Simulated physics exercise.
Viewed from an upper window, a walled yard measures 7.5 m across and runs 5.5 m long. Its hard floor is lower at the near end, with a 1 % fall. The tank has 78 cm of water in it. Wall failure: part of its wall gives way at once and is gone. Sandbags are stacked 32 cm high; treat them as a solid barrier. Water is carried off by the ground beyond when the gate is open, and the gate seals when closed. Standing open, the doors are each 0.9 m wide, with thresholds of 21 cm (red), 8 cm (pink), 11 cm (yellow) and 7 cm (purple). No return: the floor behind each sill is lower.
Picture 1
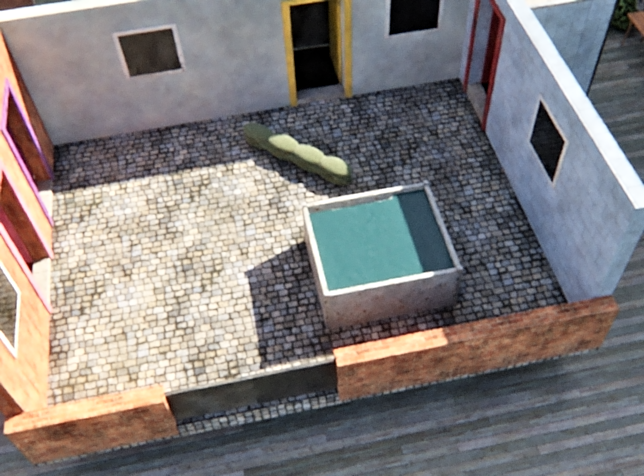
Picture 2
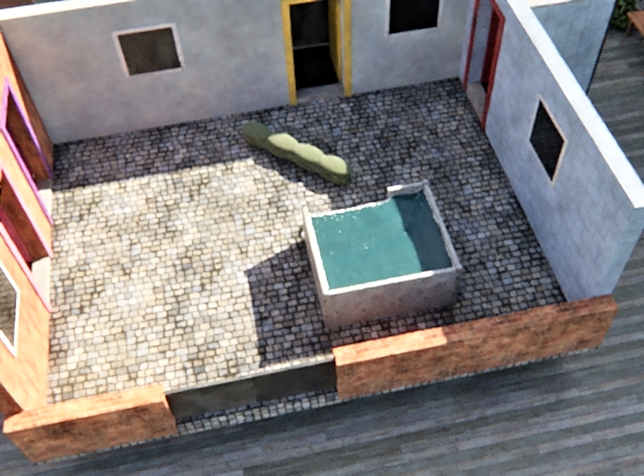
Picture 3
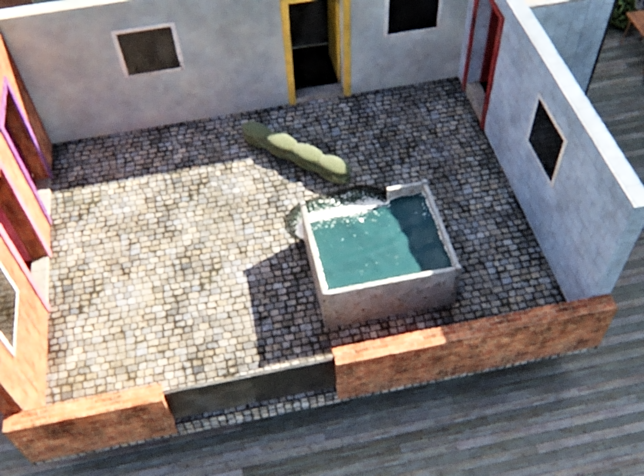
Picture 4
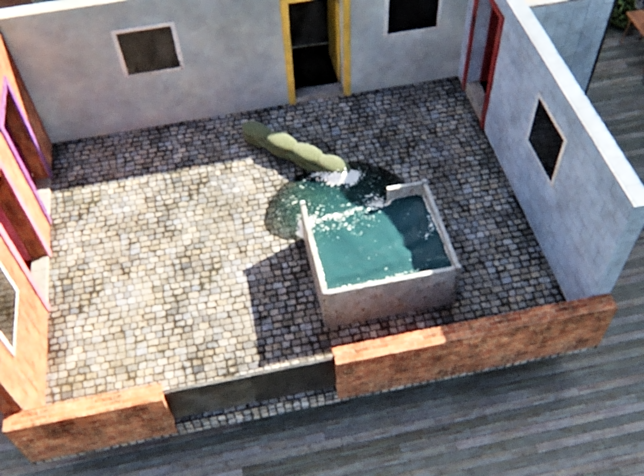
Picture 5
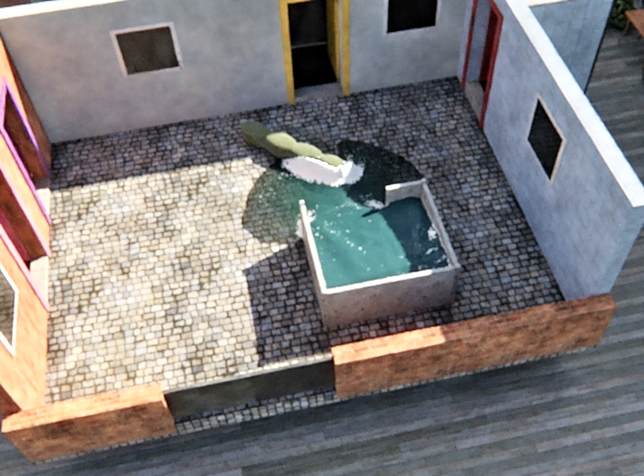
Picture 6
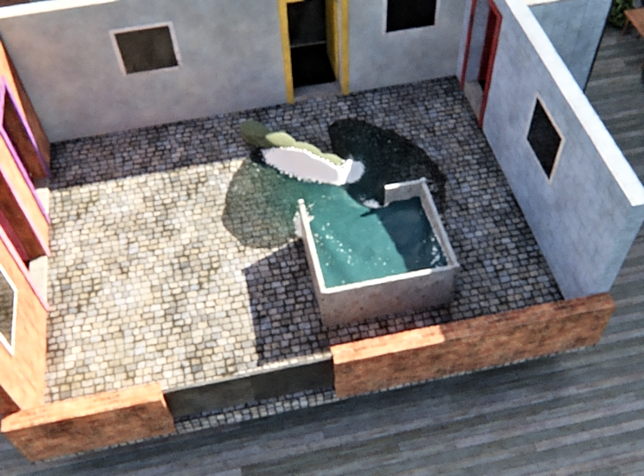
In the video, a water-filled tank stands in a walled, cobbled yard until part of its far wall disappears; water pours out, spreads across the paving, and runs up against a low row of sandbags, foaming white along it.
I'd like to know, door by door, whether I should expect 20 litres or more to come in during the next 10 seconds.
My prediction: My guess is the red door lets through less than the limit. My guess is the pink door lets through less than the limit. My guess is the yellow door lets through less than the limit. My guess is the purple door lets through more than the limit.
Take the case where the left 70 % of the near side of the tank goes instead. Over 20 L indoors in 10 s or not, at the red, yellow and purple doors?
Red: Within the limit; yellow: Within the limit; purple: Within the limit.
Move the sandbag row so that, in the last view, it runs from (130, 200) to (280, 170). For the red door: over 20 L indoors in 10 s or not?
At red, compared with that limit: Limit not reached.
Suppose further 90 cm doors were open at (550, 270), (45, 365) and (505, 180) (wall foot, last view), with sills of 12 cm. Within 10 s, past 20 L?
Well, the first is on the low side, the second is on the low side, and the third is on the low side.
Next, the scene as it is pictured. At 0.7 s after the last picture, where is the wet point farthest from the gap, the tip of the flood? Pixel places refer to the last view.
That would be close to (153, 129).
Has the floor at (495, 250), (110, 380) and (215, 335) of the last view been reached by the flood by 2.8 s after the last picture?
Untouched, untouched, untouched.
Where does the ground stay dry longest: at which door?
Looks like the pink door.
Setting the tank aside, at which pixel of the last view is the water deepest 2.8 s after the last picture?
Pixel (50, 168), about.
Then, 0.7 s after the last picture water covers 30 % of the floor and is deepest (43 cm) near (338, 190); red door not reached, pink door not reached, yellow door 7 cm at the sill, 0 L in, purple door not reached.
Then, 1.5 s after the last picture water covers 40 % of the floor and is deepest (50 cm) near (51, 146); red door 19 cm at the sill, 0 L in, pink door not reached, yellow door 9 cm at the sill, 0 L in, purple door not reached.
Then, 2.8 s after the last picture water covers 50 % of the floor and is deepest (27 cm) near (50, 168); red door 13 cm at the sill, 2 L in, pink door 6 cm at the sill, 0 L in, yellow door 4 cm at the sill, 0 L in, purple door 19 cm at the sill, 51 L in.
Then, 5.3 s after the last picture water covers 80 % of the floor and is deepest (16 cm) near (44, 434); red door 7 cm at the sill, 2 L in, pink door 7 cm at the sill, 1 L in, yellow door 4 cm at the sill, 1 L in, purple door 12 cm at the sill, 124 L in.
Then, 9.3 s after the last picture water covers 95 % of the floor and is deepest (14 cm) near (338, 373); red door 4 cm at the sill, 2 L in, pink door 5 cm at the sill, 1 L in, yellow door 4 cm at the sill, 1 L in, purple door 5 cm at the sill, 139 L in.
